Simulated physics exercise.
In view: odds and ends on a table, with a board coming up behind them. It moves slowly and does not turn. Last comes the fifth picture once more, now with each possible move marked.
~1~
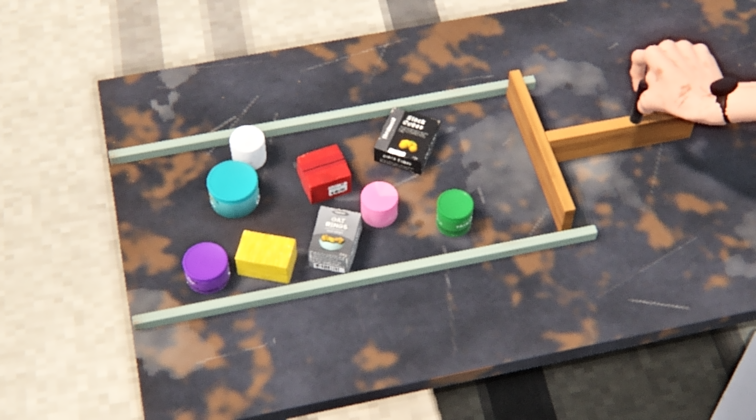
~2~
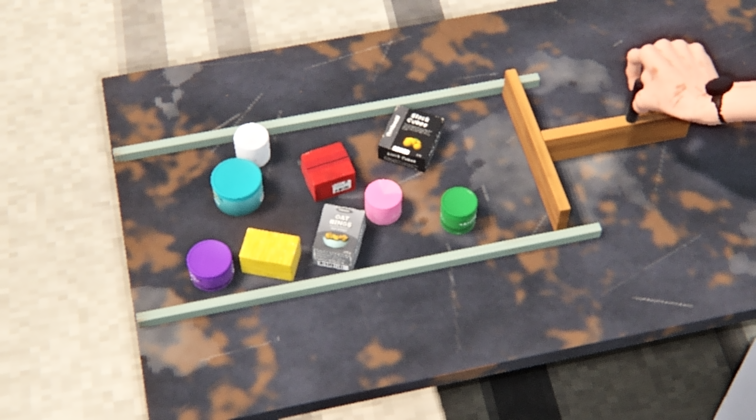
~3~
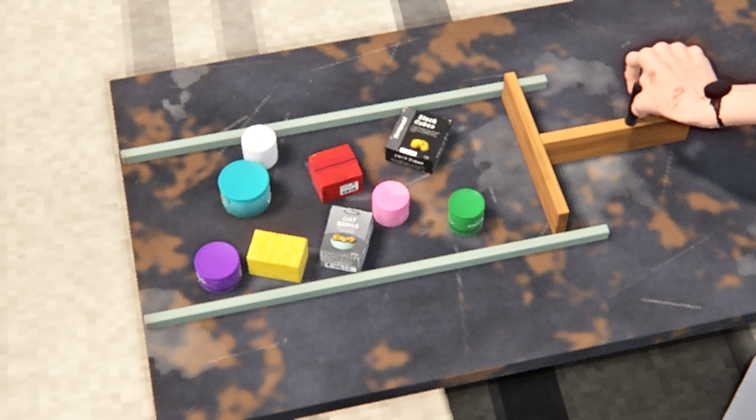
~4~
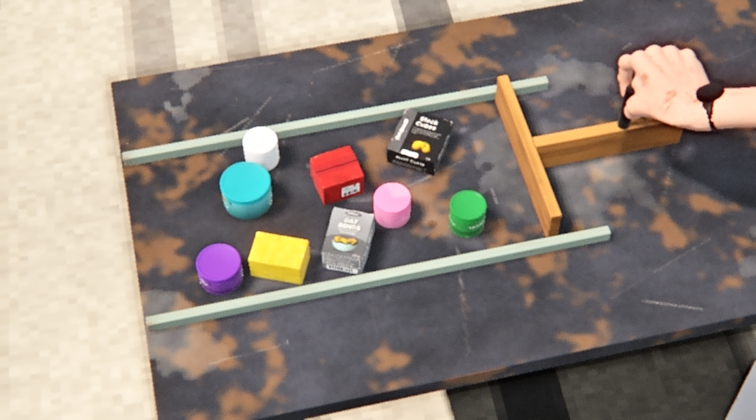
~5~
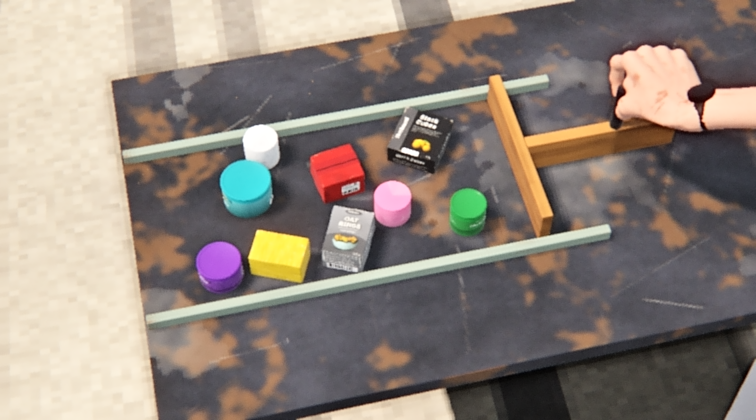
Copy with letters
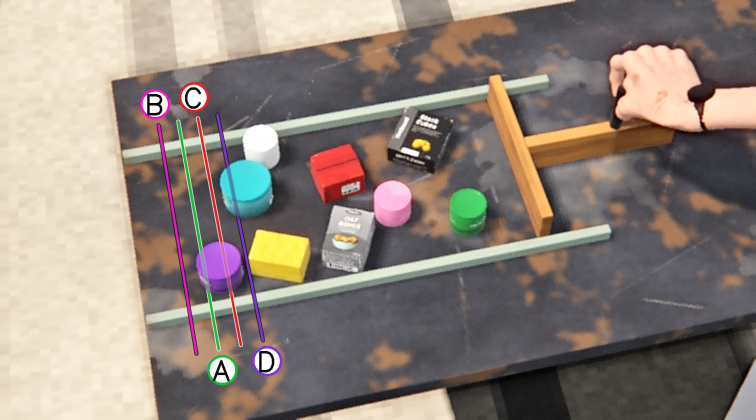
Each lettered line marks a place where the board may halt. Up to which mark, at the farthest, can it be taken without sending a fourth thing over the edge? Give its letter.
It should halt at C.
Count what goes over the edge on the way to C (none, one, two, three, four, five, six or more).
Three.
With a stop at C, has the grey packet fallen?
By then, no.
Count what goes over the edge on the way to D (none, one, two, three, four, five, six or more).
In all, two.
On the marked copy, A at (197, 228); B at (176, 232); C at (218, 224); D at (239, 220).
Following C. Soon after the start, board (414, 163); green tub (405, 227); black packet (374, 157).
Later, board (305, 183); purple tub (161, 284); turquoise tub (176, 203).
In the end, board (219, 199); turquoise tub over the edge; purple tub over the edge; three fallen.
As for the rest, A drops five; B drops six; D is within the limit but short.
